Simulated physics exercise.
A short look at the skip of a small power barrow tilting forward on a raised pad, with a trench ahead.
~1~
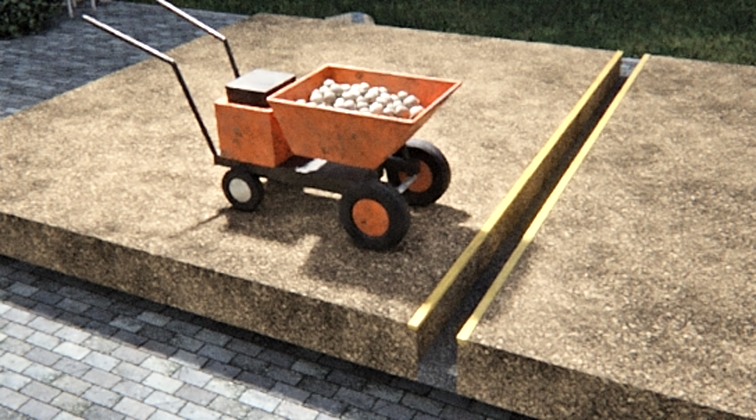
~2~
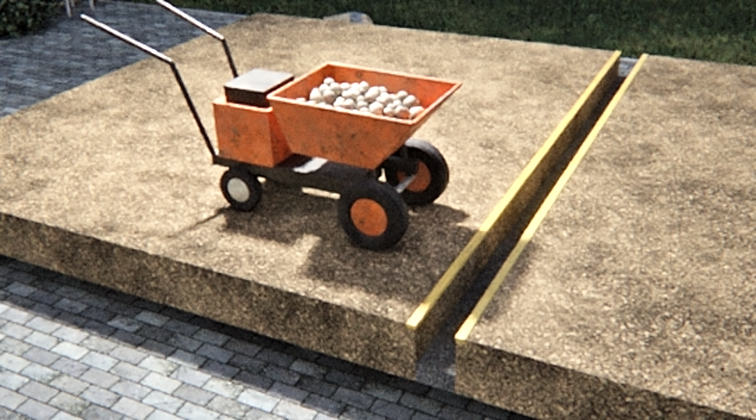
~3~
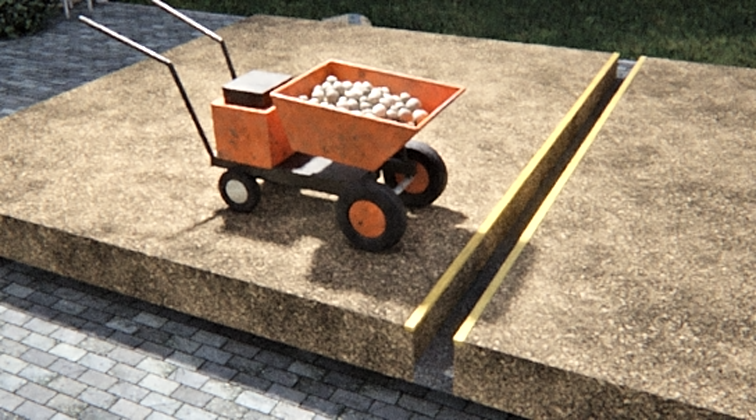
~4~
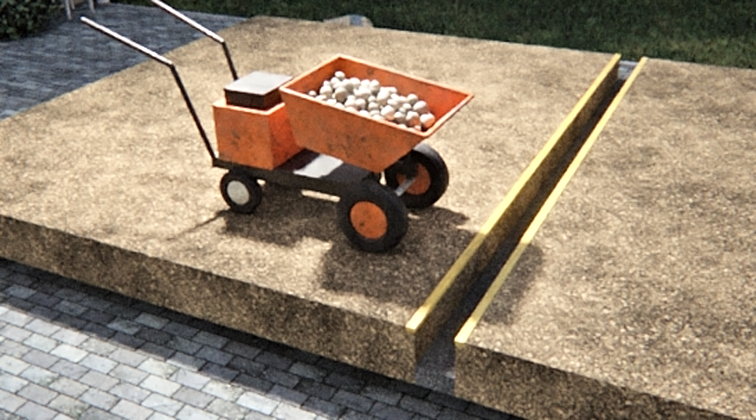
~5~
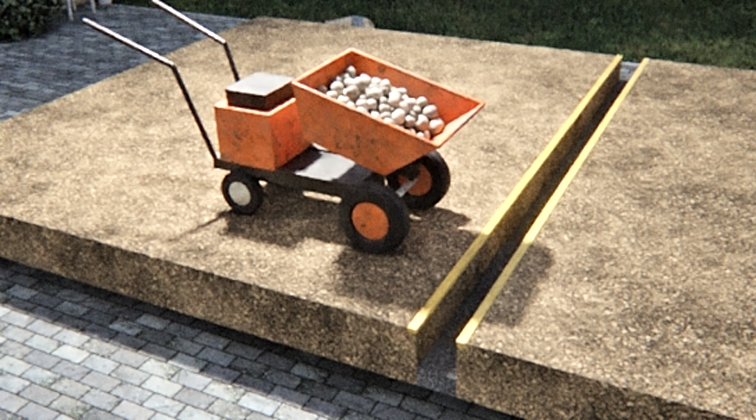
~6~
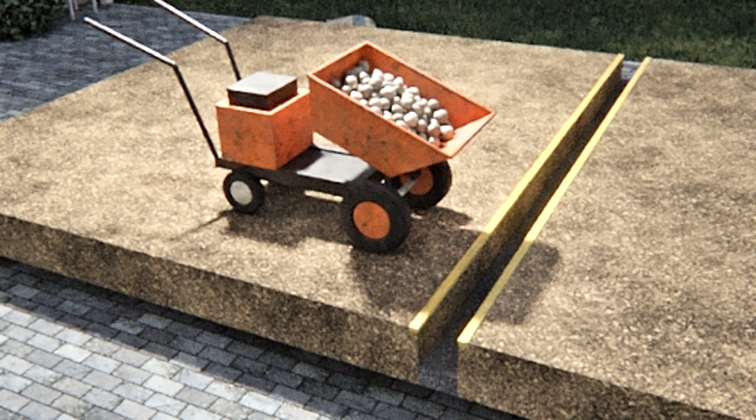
On a raised, gritty pad beside grey paving, a small orange power barrow stood still near a narrow trench with yellow edges while its skip, loaded with pale pebbles, slowly tilted forward to the right.
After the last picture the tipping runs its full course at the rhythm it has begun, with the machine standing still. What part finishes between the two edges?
The trench takes less than half.
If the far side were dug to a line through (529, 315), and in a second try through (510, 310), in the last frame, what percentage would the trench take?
About 90 and 80 per cent.
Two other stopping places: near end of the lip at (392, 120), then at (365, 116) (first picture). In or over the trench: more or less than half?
One: Above a half. Two: Most of it.
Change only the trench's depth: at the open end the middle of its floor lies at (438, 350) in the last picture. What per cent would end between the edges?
Near 10 %.
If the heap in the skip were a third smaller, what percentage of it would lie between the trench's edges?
Roughly 40 in a hundred.
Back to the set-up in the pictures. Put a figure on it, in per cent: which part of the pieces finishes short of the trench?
Close to 0 per cent.
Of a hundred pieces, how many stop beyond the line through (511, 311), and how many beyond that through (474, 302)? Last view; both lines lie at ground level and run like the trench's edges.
About 50 and 70 per cent.
Soon, skip tipped steeply; all in the skip.
A while on, skip tipped right over; about half in the skip; a small part in or heaped over the trench; about a third beyond it; a stray few falling.
Towards the end, skip tipped right over; about a quarter in the skip; about a quarter in or heaped over the trench; about two thirds beyond it.
Finally, skip tipped right over; a small part in the skip; about a quarter in or heaped over the trench; about two thirds beyond it.
